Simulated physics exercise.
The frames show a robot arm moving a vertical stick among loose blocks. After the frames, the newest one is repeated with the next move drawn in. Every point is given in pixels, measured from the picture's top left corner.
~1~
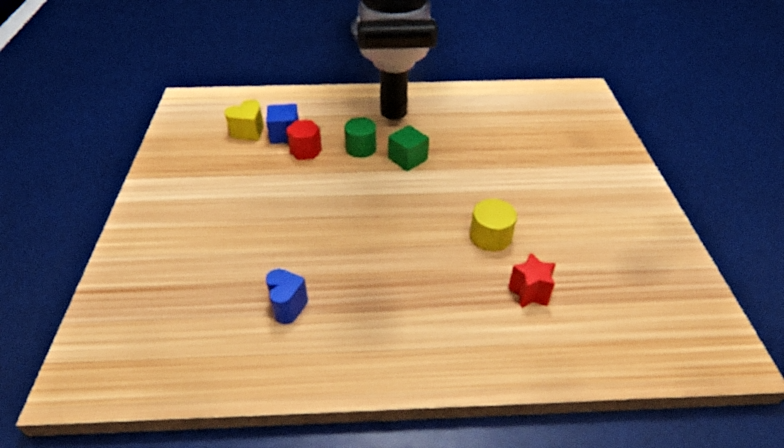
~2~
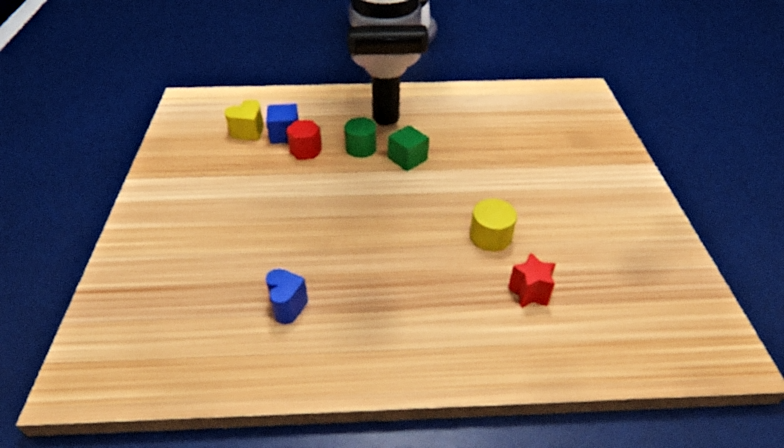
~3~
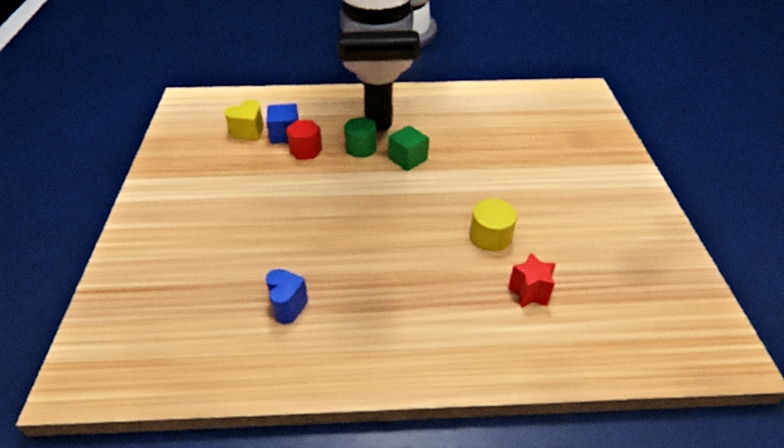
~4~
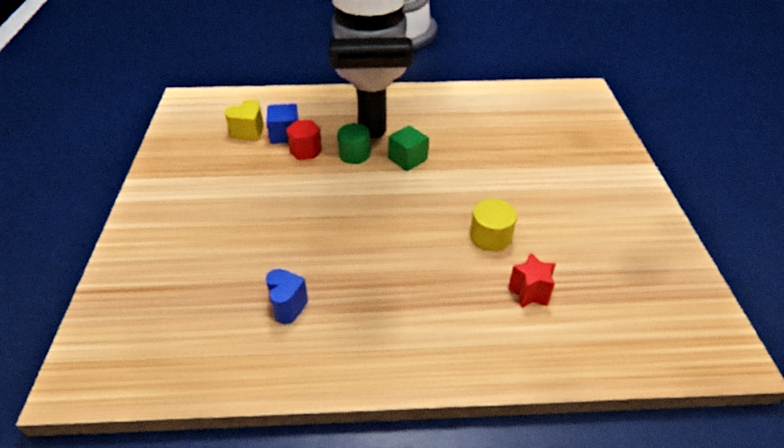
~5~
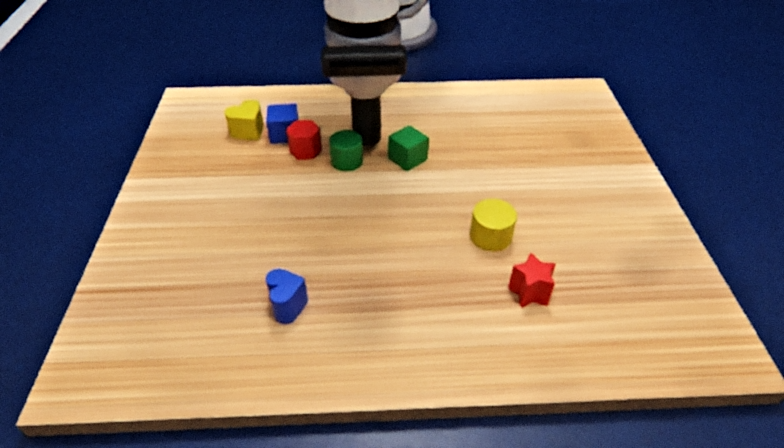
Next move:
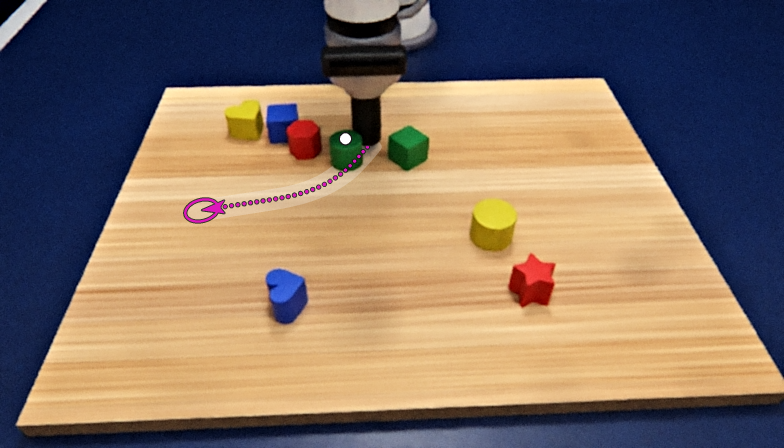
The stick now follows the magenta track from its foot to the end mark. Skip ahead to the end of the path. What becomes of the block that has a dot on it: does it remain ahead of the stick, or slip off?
I predict the stick still has it in front.
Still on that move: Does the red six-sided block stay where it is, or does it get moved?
The red six-sided block will stay where it is.
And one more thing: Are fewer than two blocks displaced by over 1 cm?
Answer: Yes.
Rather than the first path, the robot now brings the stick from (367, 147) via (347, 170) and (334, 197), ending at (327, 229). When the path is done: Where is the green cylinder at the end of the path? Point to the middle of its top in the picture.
I'd place it at (299, 169), taking the centre of its top.
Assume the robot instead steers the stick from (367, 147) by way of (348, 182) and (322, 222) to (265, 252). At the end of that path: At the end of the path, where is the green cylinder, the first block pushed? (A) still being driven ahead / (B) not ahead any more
It's B.
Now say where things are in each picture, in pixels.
In the first frame, lower end of the stick at (394, 113), tops of blocks, red six-sided block at (303, 128), green cylinder at (360, 126), green square piece at (409, 136).
In the second frame, stick at (386, 118), blocks as before.
In the third frame, stick at (379, 124), blocks as before.
In the fourth frame, stick at (373, 131), green cylinder at (353, 132).
In the fifth frame, stick at (367, 139), red six-sided block at (303, 128), green cylinder at (345, 139), green square piece at (409, 136).
The drawn path runs from (367, 147) through (332, 180) and (271, 200) to (202, 210); the dot is on the green cylinder.
The first path, step by step. One third of the way, stick at (331, 172); green cylinder at (298, 167).
Two thirds of the way, stick at (267, 192); green cylinder at (229, 185).
At the end, stick at (199, 202); red six-sided block not moved; green cylinder at (159, 200); green square piece not moved.
